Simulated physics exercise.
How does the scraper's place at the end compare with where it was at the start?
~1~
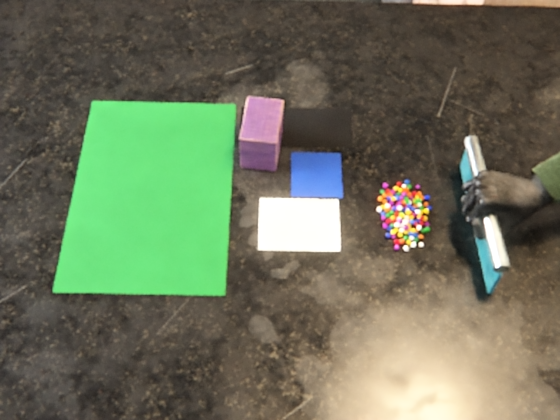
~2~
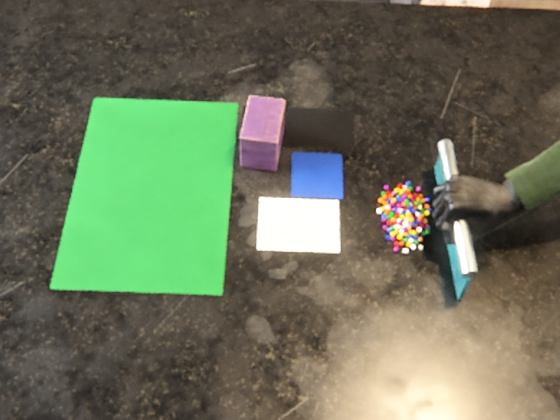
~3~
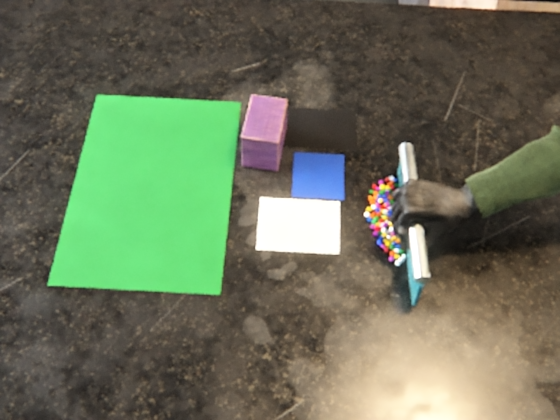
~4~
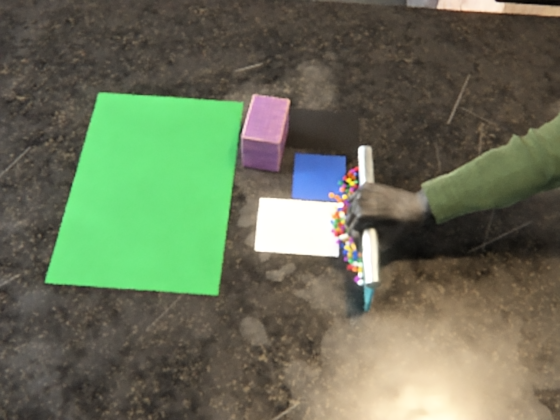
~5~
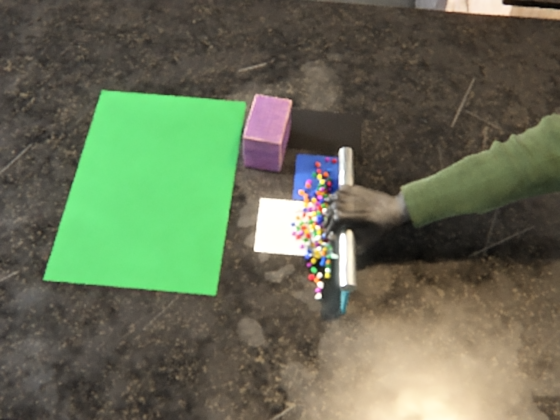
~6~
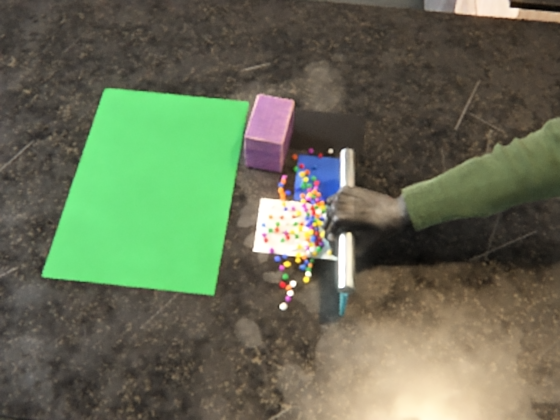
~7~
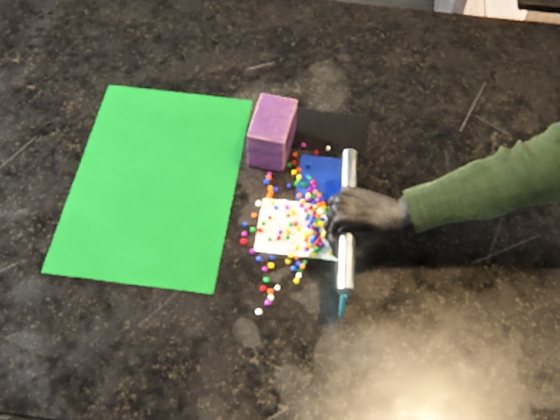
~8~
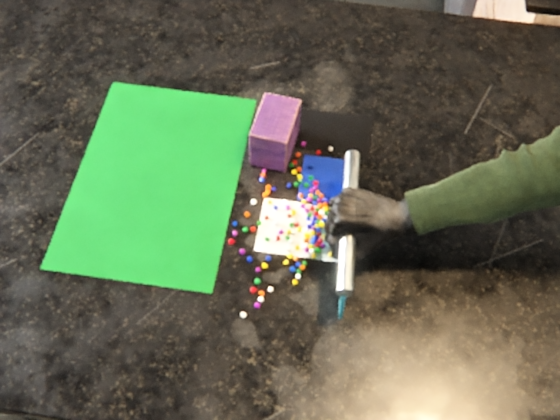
It starts at the far right, beyond the pile of beads, and ends well to the left, at the right edge of the white and blue mats.
Colourful beads being pushed left by a gloved hand with a scraper, scattering over white and blue mats and the dark surface.
